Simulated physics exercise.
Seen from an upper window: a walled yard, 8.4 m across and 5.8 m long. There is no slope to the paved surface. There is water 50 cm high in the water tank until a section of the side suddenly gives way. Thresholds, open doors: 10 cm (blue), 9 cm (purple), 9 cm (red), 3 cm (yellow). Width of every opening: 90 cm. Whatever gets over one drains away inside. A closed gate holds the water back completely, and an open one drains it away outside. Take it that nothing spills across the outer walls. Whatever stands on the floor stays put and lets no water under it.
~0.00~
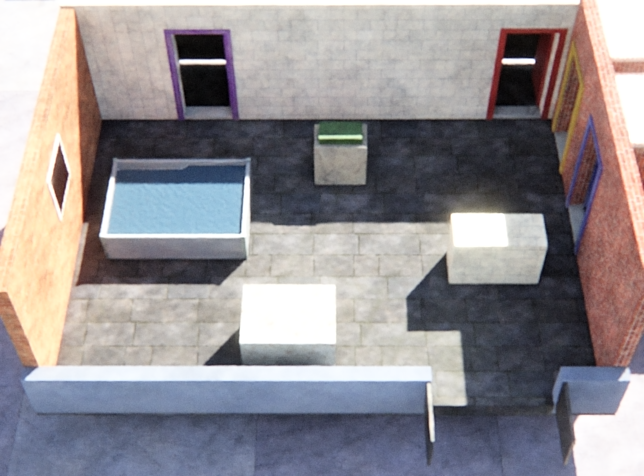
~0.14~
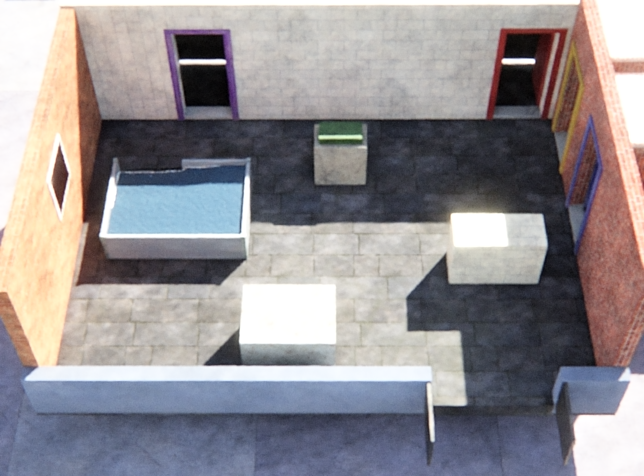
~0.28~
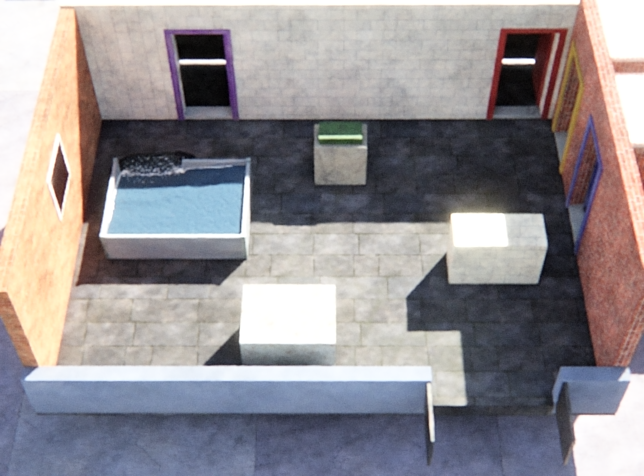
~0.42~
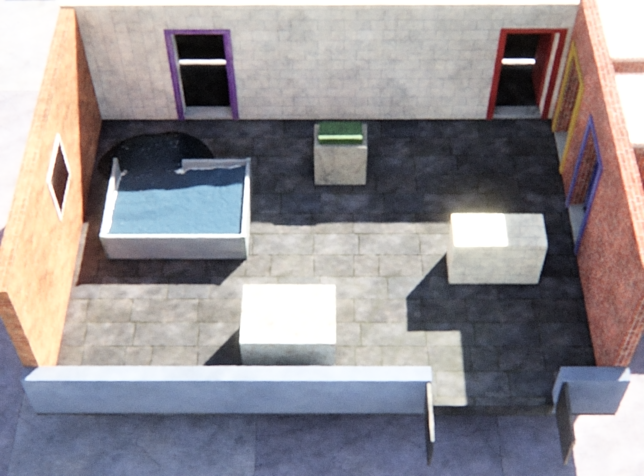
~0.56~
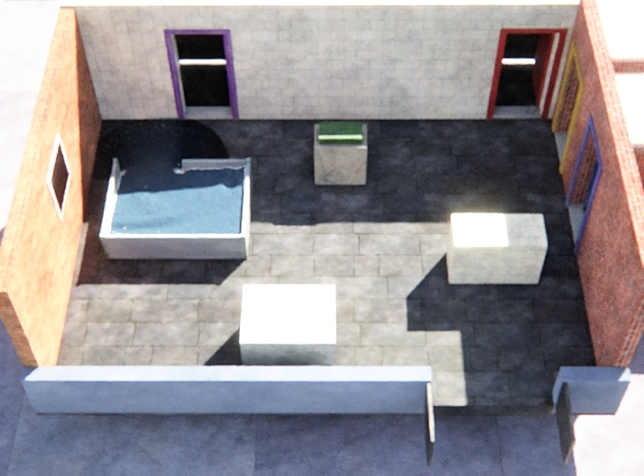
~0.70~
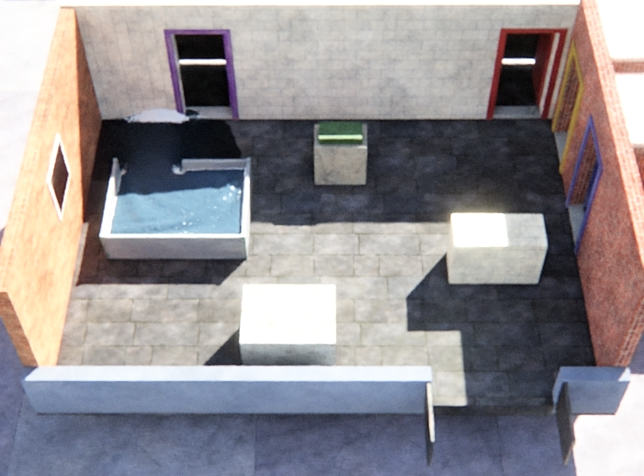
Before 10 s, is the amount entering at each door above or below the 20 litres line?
One by one: The blue door will hold enough water back, the purple door will not hold enough water back, the red door will hold enough water back, the yellow door will not hold enough water back.
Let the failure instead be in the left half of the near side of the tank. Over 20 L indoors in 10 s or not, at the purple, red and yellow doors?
Log - purple: Threshold not reached, red: Threshold not reached, yellow: Threshold not reached.
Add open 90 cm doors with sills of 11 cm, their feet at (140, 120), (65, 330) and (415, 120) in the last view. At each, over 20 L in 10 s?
Note, doorways in listed order: Goes beyond, stays short, stays short.
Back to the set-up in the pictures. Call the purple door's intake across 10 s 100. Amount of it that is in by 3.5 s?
I'd put it at about 70 per cent by that point.
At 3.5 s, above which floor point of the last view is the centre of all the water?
Around (188, 180) in the last picture.
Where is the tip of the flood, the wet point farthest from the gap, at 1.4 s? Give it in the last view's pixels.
Roughly at pixel (276, 120).
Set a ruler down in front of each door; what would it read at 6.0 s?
Depths in cm: Blue 3, purple 10, red 6, yellow 11.
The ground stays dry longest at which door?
It's the blue door that comes last.
After 1.4 s water covers 10 % of the floor and is deepest (44 cm) near (103, 120); blue door not reached, purple door 20 cm at the sill, 16 L in, red door not reached, yellow door not reached.
After 2.2 s water covers 15 % of the floor and is deepest (32 cm) near (150, 127); blue door not reached, purple door 19 cm at the sill, 50 L in, red door not reached, yellow door not reached.
After 3.5 s water covers 30 % of the floor and is deepest (22 cm) near (103, 120); blue door not reached, purple door 17 cm at the sill, 92 L in, red door not reached, yellow door not reached.
After 6.0 s water covers 55 % of the floor and is deepest (14 cm) near (105, 163); blue door 3 cm at the sill, 0 L in, purple door 10 cm at the sill, 124 L in, red door 6 cm at the sill, 0 L in, yellow door 11 cm at the sill, 23 L in.
After 10.0 s water covers 80 % of the floor and is deepest (8 cm) near (95, 163); blue door 3 cm at the sill, 0 L in, purple door 6 cm at the sill, 127 L in, red door 5 cm at the sill, 1 L in, yellow door 7 cm at the sill, 92 L in.
